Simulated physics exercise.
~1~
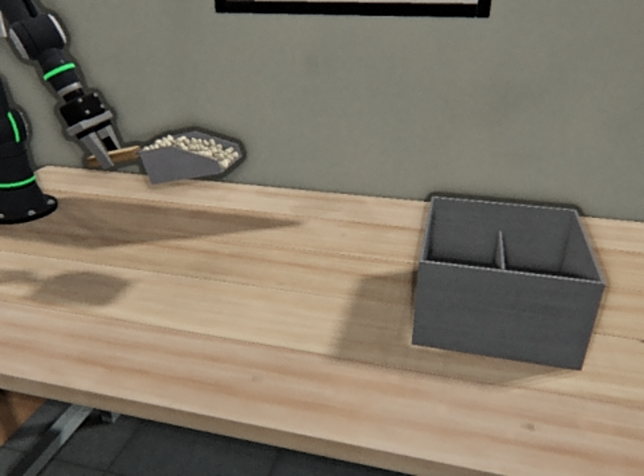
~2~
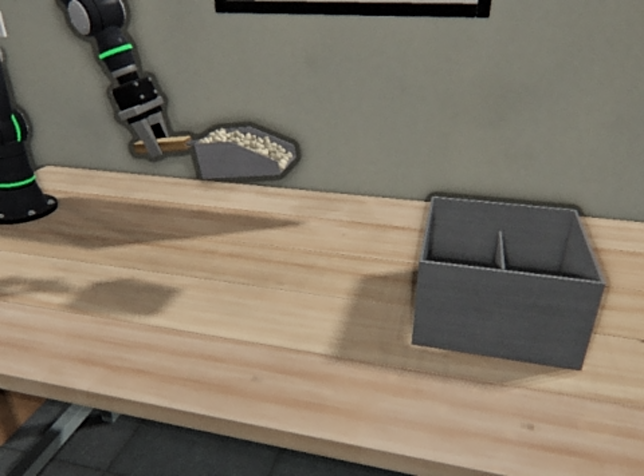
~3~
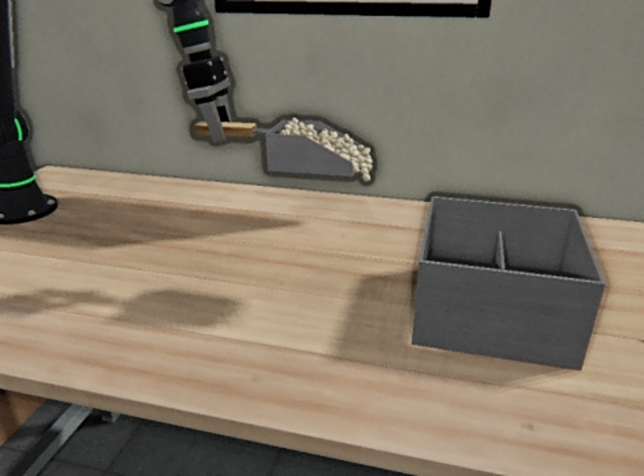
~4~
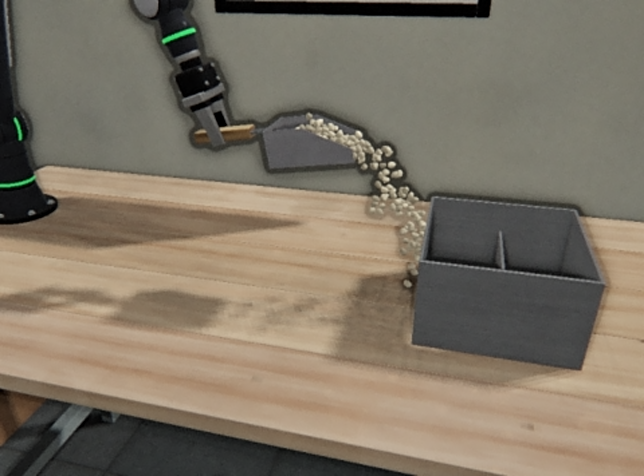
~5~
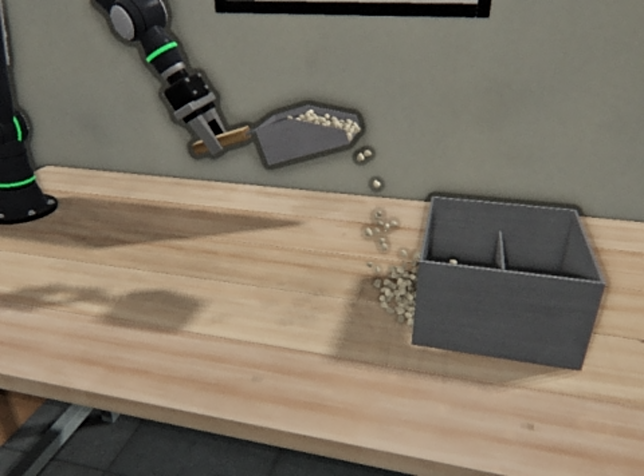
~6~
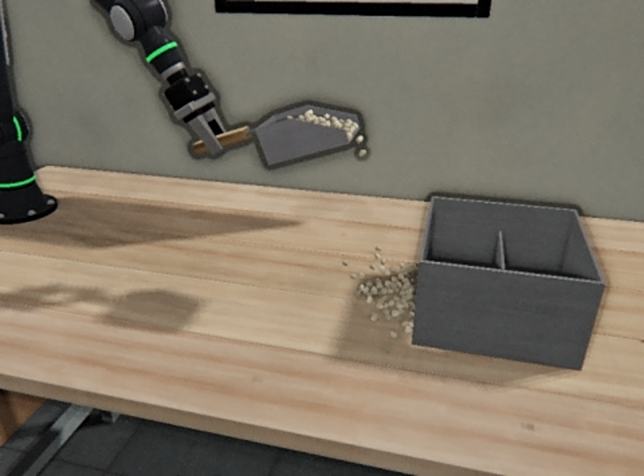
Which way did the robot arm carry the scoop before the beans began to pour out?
It carried the scoop to the right, toward the grey box.
